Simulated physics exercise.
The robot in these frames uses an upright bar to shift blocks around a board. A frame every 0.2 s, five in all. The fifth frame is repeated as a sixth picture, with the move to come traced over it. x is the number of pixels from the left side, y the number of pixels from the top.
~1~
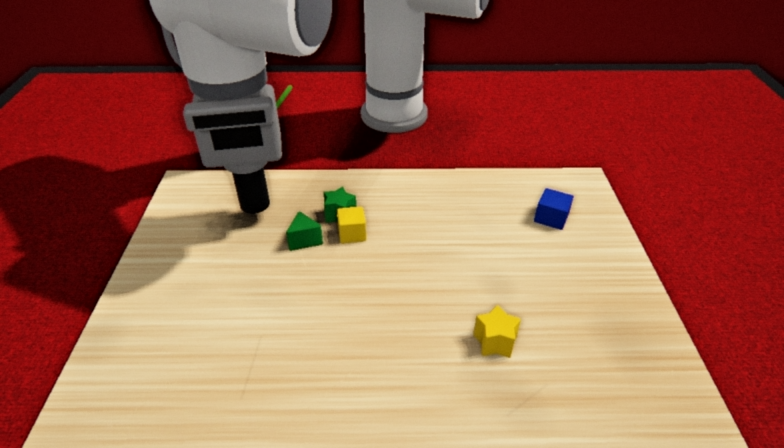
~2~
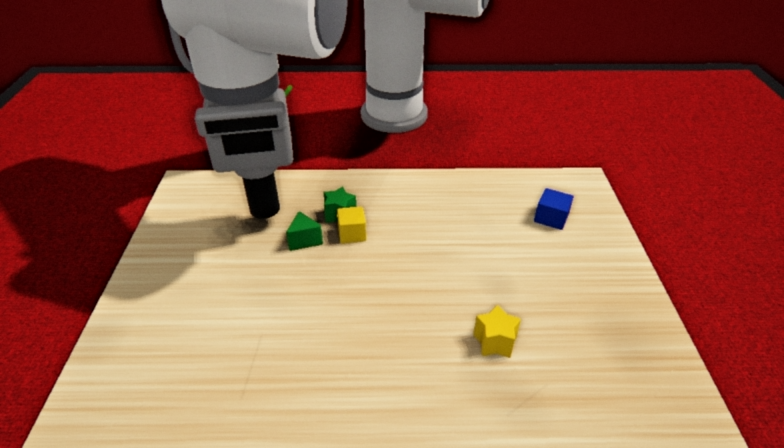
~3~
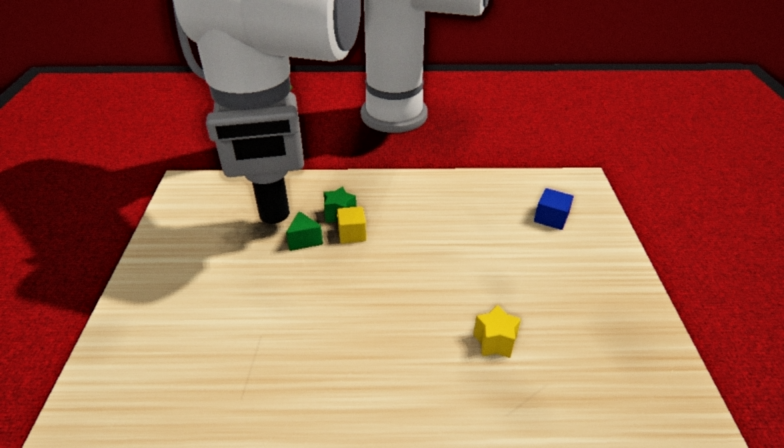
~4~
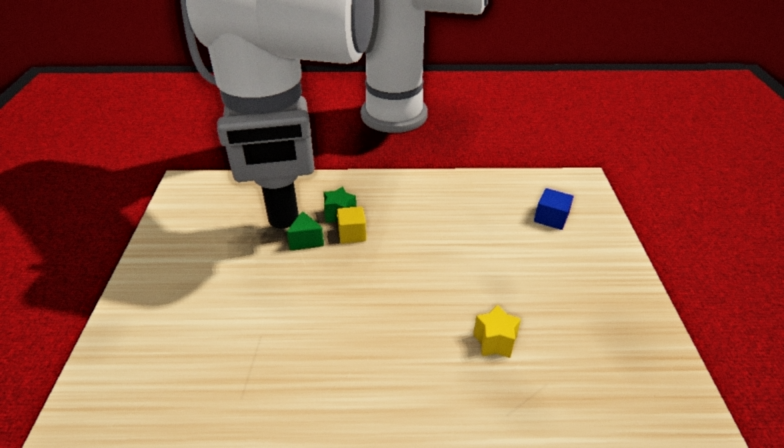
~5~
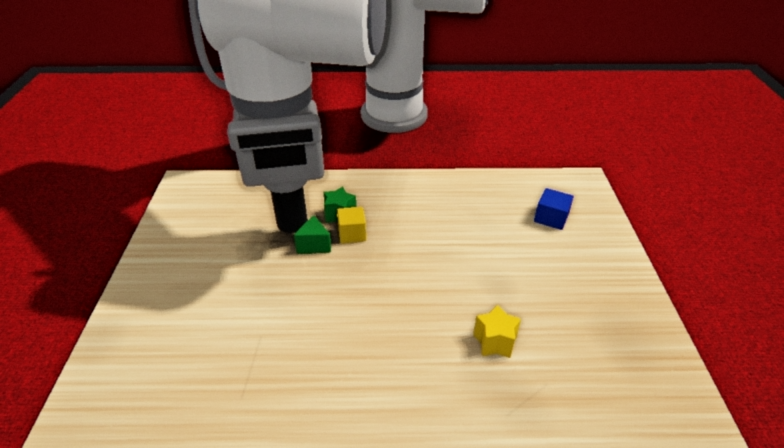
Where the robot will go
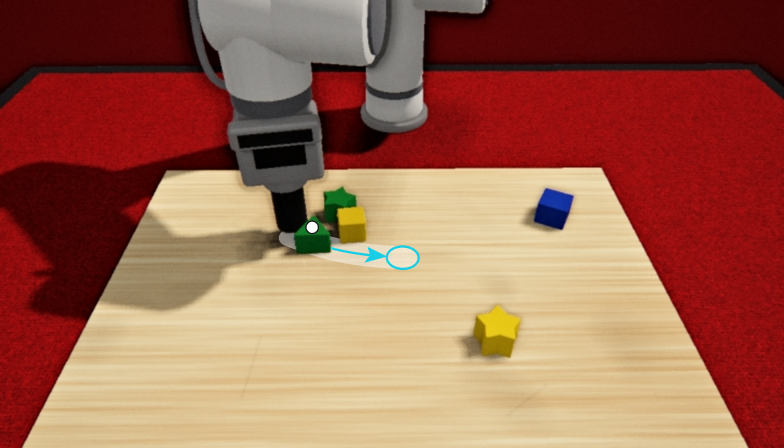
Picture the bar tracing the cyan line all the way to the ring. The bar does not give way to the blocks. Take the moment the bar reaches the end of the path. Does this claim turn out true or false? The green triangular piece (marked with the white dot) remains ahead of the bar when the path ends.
My answer: False.
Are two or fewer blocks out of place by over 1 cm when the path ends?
Short answer: Yes.
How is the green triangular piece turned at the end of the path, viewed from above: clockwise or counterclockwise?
It makes a clockwise turn.
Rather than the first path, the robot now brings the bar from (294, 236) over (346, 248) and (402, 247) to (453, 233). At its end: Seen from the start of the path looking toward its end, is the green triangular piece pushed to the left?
It seems not.
The line goes from (294, 236) through (327, 247) and (364, 254) to (403, 257); the dot is on the green triangular piece.
The first path, step by step. One third of the way, bar at (326, 234); green triangular piece at (344, 241), turned 15° clockwise.
Two thirds of the way, bar at (365, 241); green triangular piece at (374, 254), turned 50° clockwise; yellow square block at (365, 216), turned 70° anticlockwise.
At the end, bar at (403, 244); green triangular piece at (380, 257), turned 65° clockwise; green star-shaped block unmoved; yellow square block at (365, 216), turned 70° anticlockwise.
